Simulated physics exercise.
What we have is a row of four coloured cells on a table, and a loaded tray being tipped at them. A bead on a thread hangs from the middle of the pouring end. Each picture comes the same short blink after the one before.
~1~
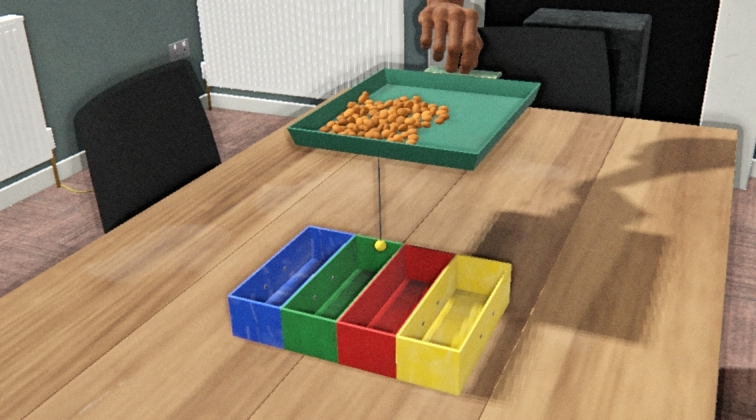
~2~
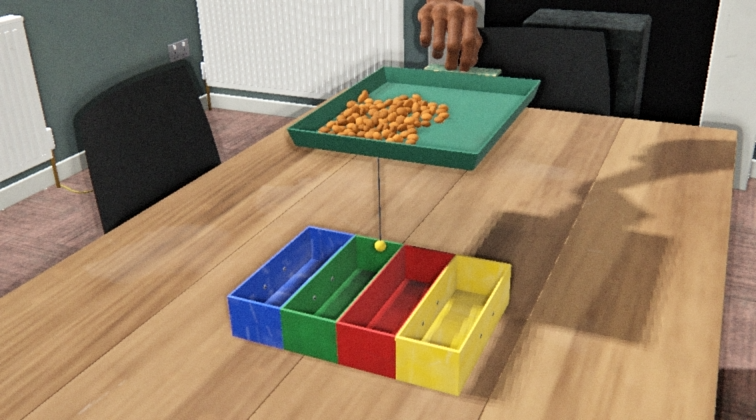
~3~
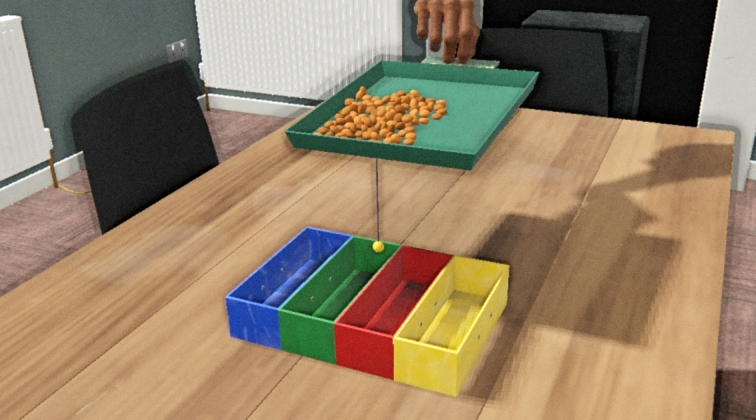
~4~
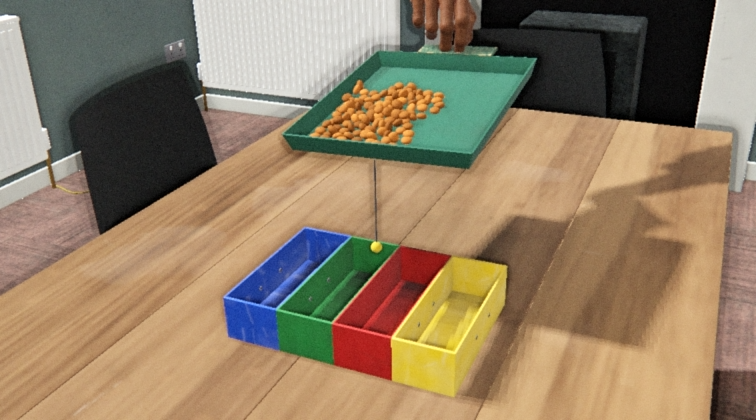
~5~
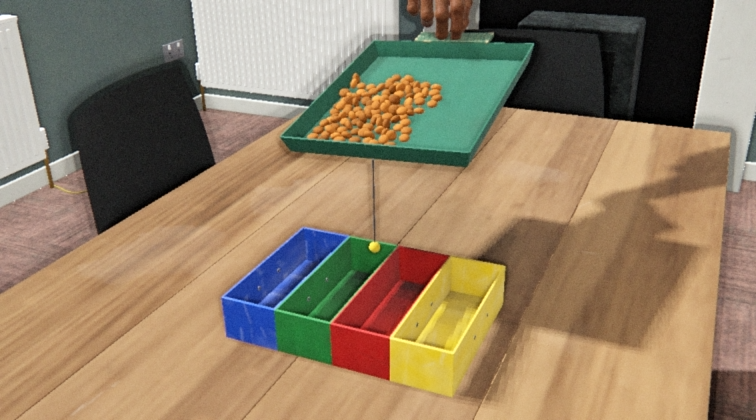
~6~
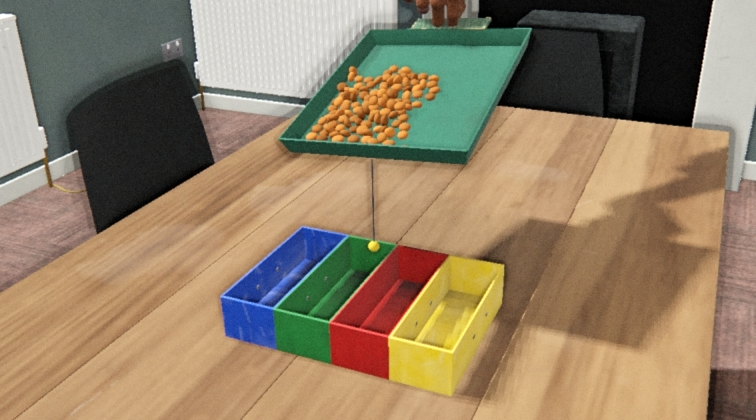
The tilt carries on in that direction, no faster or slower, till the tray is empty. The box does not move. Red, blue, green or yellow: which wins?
Most goes to the blue cell.
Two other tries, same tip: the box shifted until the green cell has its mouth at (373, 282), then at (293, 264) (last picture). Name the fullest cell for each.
One: Blue. Two: Green.
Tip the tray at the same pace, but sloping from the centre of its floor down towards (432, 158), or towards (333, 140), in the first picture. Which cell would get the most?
In turn: The yellow cell; the blue cell.
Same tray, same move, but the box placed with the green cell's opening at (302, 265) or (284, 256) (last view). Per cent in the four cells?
About 100 and 100 per cent.
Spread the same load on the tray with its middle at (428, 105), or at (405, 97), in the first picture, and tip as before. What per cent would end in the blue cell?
First some 60, then 70 per cent.
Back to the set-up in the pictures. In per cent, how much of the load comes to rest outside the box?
Close to 10 per cent.
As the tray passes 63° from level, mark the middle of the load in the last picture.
Close to (325, 132).
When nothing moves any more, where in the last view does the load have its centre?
Close to (289, 294).
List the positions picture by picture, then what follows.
In the first frame, corners of the pouring end near (295, 127) and (473, 151), level; middle of the load near (383, 123), bits of cat kibble; bead on its thread near (381, 246); blue cell near (256, 318); green cell near (310, 331); red cell near (367, 346); yellow cell near (428, 361).
In the second frame, corners of the pouring end near (294, 127) and (473, 151), level; middle of the load near (383, 122).
In the third frame, corners of the pouring end near (292, 130) and (471, 151), tipped barely, lowest at the left corner; middle of the load near (381, 120).
In the fourth frame, corners of the pouring end near (290, 132) and (468, 150), tipped a little, lowest at the left corner; middle of the load near (378, 117).
In the fifth frame, corners of the pouring end near (287, 134) and (465, 149), tipped a little, lowest at the left corner; middle of the load near (376, 113).
In the sixth frame, corners of the pouring end near (286, 136) and (463, 147), tipped clearly, lowest at the left corner; middle of the load near (374, 108); blue cell near (249, 319); green cell near (303, 332); red cell near (360, 347); yellow cell near (421, 362).
Shortly afterwards, tray tipped steeply; all but a few on the tray; a little falling or outside the box.
Next, tray tipped past a quarter turn; a little on the tray; near half in the blue cell; a little in the green cell; only a few in the red cell; near a quarter falling or outside the box.
Some moments later, tray tipped past a quarter turn; the bulk in the blue cell; a little in the green cell; only a few in the red cell; a little falling or outside the box.
In the end, tray tipped past a quarter turn; the bulk in the blue cell; a little in the green cell; only a few in the red cell; none at all in the yellow cell; a little outside the box.
